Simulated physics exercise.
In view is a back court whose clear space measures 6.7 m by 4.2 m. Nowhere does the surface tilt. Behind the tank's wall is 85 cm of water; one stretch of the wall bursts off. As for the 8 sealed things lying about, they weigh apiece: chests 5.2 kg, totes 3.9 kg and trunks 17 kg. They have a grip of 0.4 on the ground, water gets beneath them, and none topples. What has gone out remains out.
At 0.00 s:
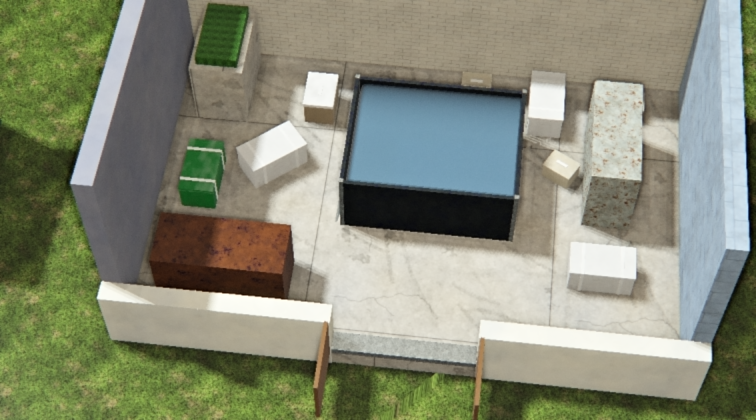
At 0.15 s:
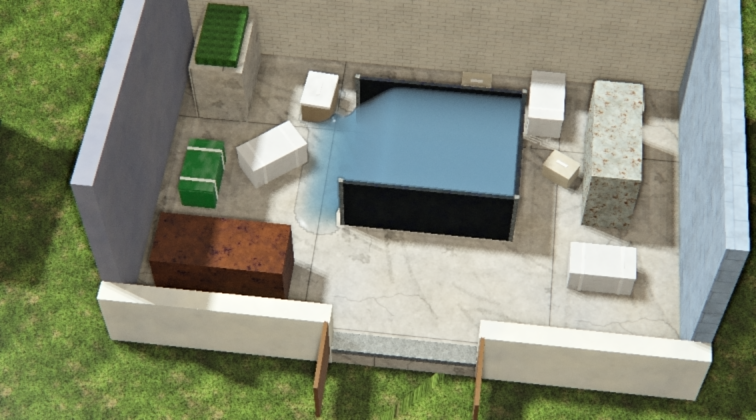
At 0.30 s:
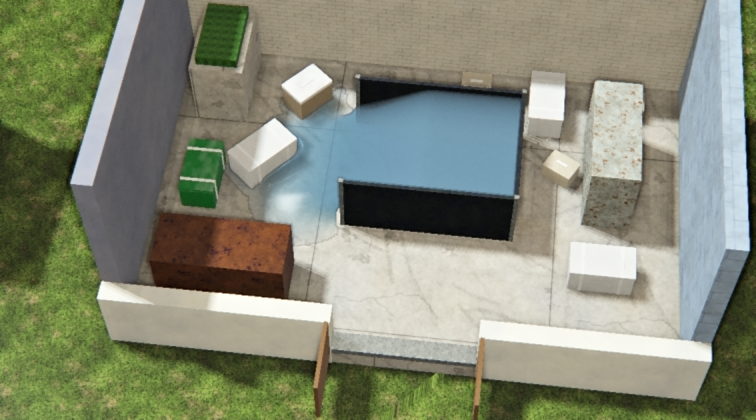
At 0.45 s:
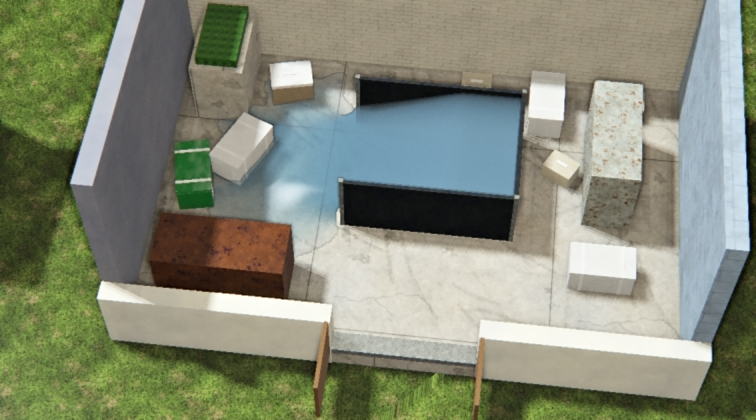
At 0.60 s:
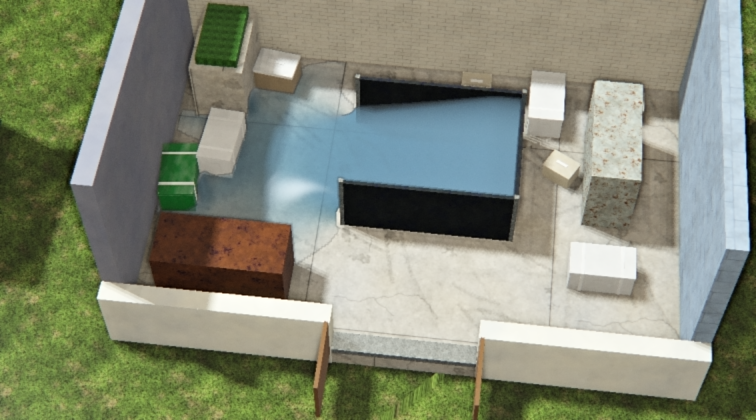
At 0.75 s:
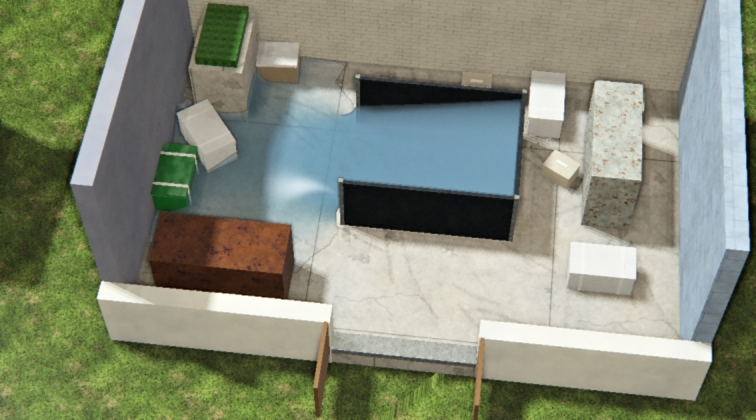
In a walled back court, the left side of a tank of water burst open, and the water spread left across the floor, pushing two white boxes and then a green trunk leftward.
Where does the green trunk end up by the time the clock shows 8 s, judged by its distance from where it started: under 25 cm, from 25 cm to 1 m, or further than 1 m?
It ends more than 1 m away.
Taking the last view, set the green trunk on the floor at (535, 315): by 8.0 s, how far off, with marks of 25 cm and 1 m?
From that spot, it is pushed a bit.
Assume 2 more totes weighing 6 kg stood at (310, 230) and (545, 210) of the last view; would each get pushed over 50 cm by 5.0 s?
Lab note - in order: Above threshold / below threshold.
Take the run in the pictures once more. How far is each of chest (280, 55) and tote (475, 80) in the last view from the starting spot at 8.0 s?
Taking them in turn, the shifts are 400 cm and 250 cm.
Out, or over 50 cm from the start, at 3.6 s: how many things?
Tally at that time: 5.
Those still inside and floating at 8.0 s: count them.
I get 8.
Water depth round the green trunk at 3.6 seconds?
I'd put it at about 30 cm.
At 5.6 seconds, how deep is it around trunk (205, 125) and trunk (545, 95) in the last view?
Roughly 12 and 16 cm.
After 1.6 s the green trunk is near (167, 162), 0.5 m from its start, afloat; 0 of 8 are out; 3 afloat.
After 3.6 s the green trunk is near (192, 192), 0.6 m from its start, afloat; 0 of 8 are out; 4 afloat.
After 5.6 s the green trunk is near (259, 142), 0.8 m from its start, afloat; 0 of 8 are out; 7 afloat.
After 8.0 s the green trunk is near (280, 105), 1.3 m from its start, afloat; 0 of 8 are out; 8 afloat.
